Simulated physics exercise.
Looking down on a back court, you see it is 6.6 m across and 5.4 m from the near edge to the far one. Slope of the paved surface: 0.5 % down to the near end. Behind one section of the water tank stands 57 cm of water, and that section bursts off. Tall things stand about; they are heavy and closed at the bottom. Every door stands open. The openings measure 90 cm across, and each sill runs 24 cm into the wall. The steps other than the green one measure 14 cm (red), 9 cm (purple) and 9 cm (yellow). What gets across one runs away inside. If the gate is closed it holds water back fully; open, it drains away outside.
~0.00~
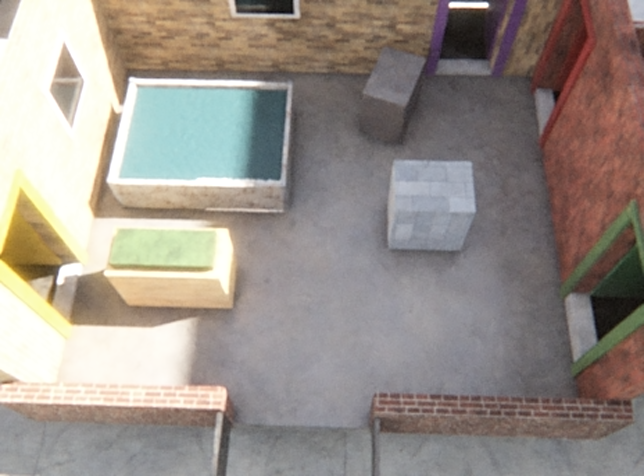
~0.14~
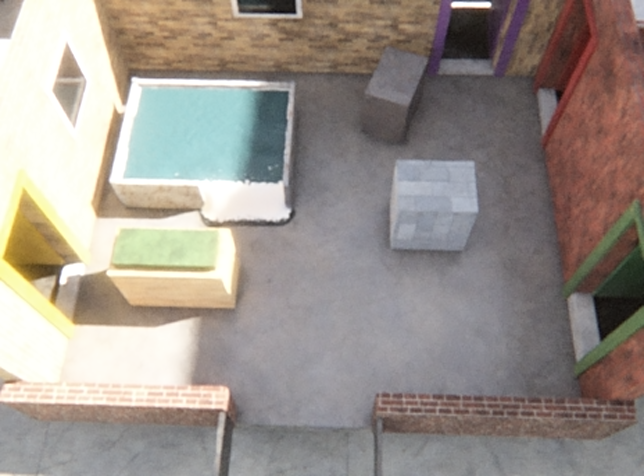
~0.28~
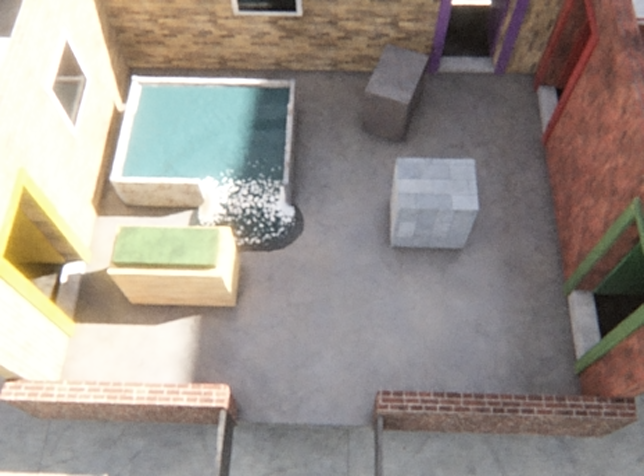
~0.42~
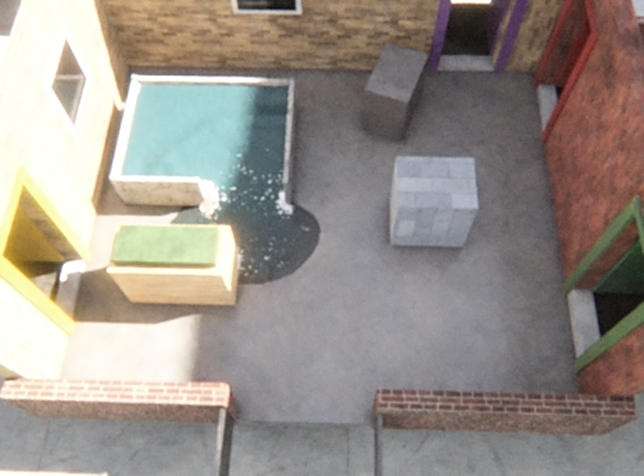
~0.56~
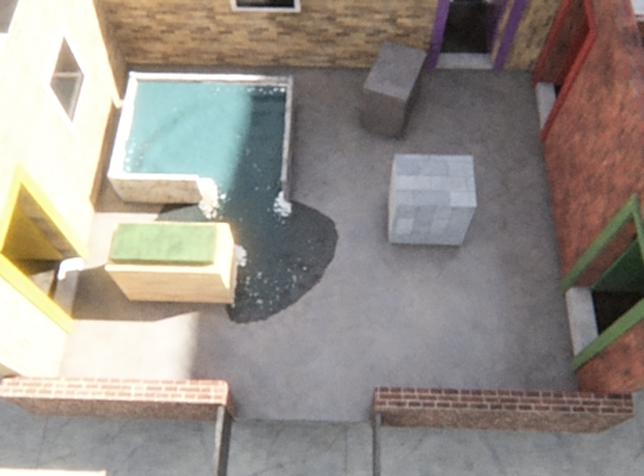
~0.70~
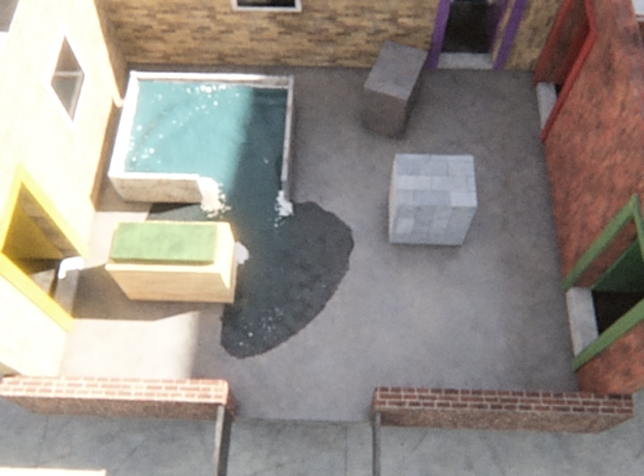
Paved courtyard seen from above, the water tank's front corner bursting open and water pouring out, spreading past the green-topped block.
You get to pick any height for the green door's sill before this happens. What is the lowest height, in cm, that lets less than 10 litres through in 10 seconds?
About 10 cm.
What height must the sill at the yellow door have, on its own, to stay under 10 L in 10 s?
I'd raise yellow to close to 7.0 cm.
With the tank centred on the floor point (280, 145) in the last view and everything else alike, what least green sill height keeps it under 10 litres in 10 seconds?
A height near 11.0 cm.
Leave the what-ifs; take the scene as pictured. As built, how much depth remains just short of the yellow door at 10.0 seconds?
Some 3.0 cm.
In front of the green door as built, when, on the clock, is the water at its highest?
Near 3.8 s.
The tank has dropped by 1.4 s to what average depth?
It averages near 39 cm.
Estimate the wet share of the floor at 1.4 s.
Approximately 25 %.
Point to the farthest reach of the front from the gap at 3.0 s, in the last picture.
The tip of the flood lies near (574, 408).
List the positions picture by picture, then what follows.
In the first picture, the water tank at (205, 134) is whole and still, 57 cm deep; the green door at (598, 303) is dry.
In the second picture, water pours out at (245, 200) and has run 0.3 m, to a hidden place; about 5 cm deep outside, 57 cm at the back.
In the third picture, water pours out at (246, 198) and has run 0.7 m, to a hidden place; about 9 cm deep outside, 57 cm at the back.
In the fourth picture, the front is at (240, 276), 1.2 m from the gap at (246, 198); 1.6 m2 of floor is wet, 57 cm left at the back.
In the fifth picture, the gap is at (244, 195), the front 1.8 m out at (243, 316); the back of the water tank holds 53 cm.
In the sixth picture, the gap is at (244, 195), the front 2.2 m out at (240, 350); the back of the water tank holds 47 cm; the green door at (599, 297), 4.8 m from the gap, is still 3.2 m from the nearest water.
After 1.4 s water covers 25 % of the floor, deepest (40 cm) near (227, 253); it has not reached the green door.
After 3.0 s water covers 50 % of the floor, deepest (30 cm) near (574, 408); 4 cm at the green door, 0 litres in over its 25 cm sill.
After 10.0 s water covers 95 % of the floor, deepest (8 cm) near (227, 253); 6 cm at the green door, 0 litres in over its 25 cm sill.
At the green door as built, the water arrived by 3.0 s and peaked near 13 cm at 3.8 s.
With a sill of 8.5 cm, 18 litres would have come in within the 10 s; with 11.5 cm, 6 litres. So under 10 litres takes about 10 cm.
